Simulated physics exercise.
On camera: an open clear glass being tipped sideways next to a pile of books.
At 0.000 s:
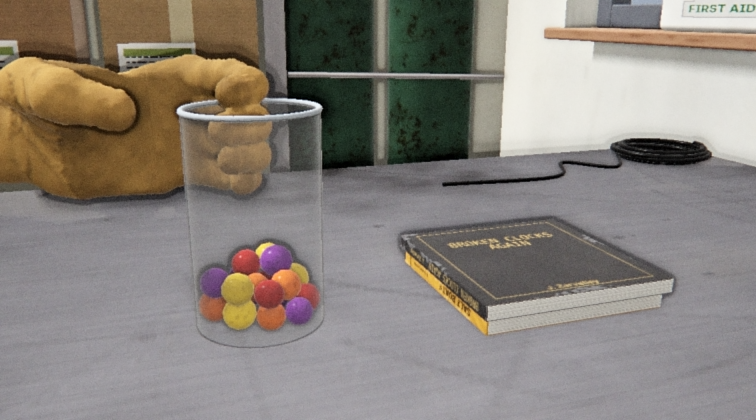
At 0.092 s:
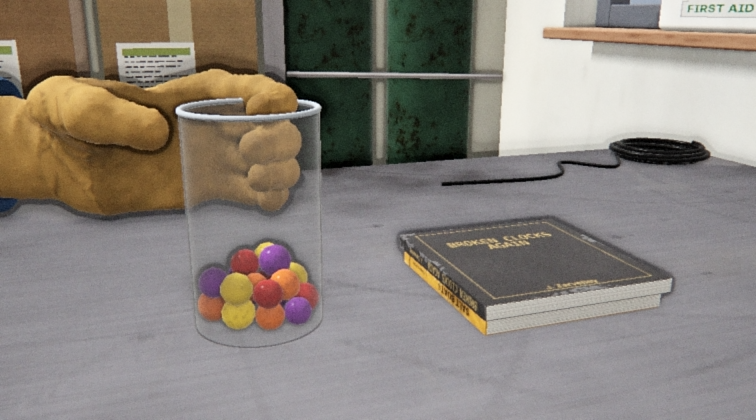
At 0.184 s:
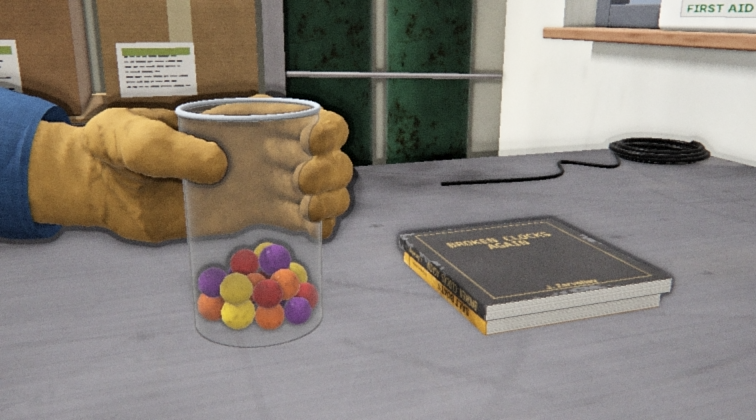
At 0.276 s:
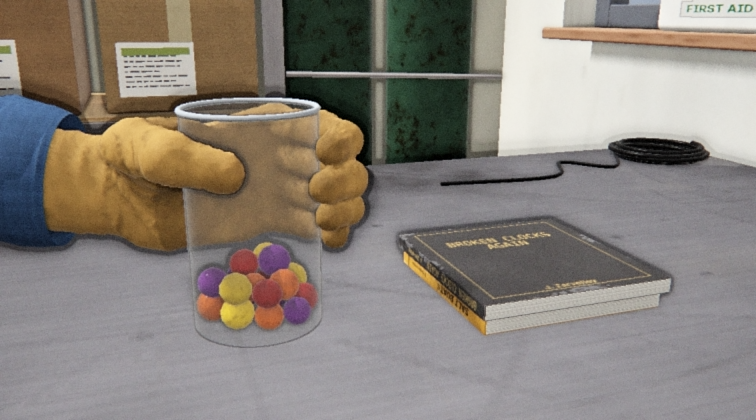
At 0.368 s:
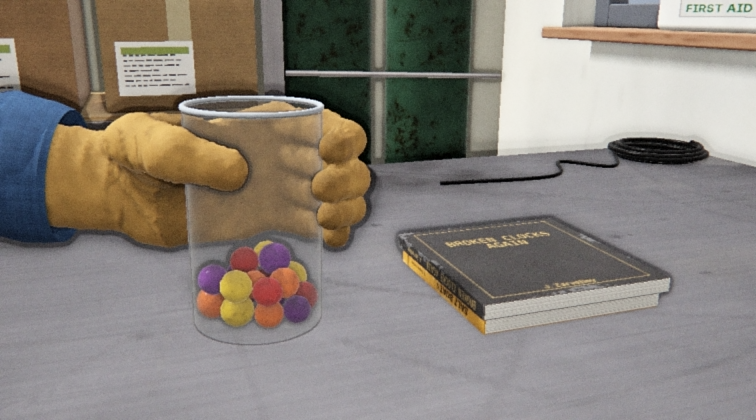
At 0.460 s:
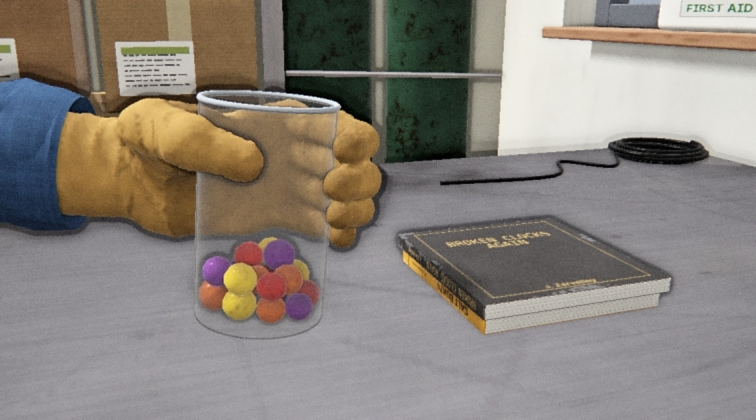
A clear glass a quarter full of red, orange, yellow and purple gumballs stands left of centre on a grey tabletop, seen from slightly above by a still camera. Two stacked books, the upper one black, lie to the right before a coiled black cable, with cardboard boxes behind. A tan-gloved, blue-sleeved hand slides in from the left behind the glass, closes around it and tilts it slightly rightward.
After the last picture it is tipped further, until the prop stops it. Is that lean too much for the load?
Once it rests there, the filling does not come out.
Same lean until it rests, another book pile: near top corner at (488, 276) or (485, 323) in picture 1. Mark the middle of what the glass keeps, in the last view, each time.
First near (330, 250), then near (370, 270).
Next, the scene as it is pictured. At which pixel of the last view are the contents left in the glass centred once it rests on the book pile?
Roughly at (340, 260).
Around 0.93 s, the glass leans 42°; everything is still inside.
Around 1.34 s, the glass leans 72°; everything is still inside.
Around 1.70 s, the glass rests on the book pile at 74°; everything is still inside.
Finally (2.5 s), the glass rests on the book pile at 74°; everything is still inside.
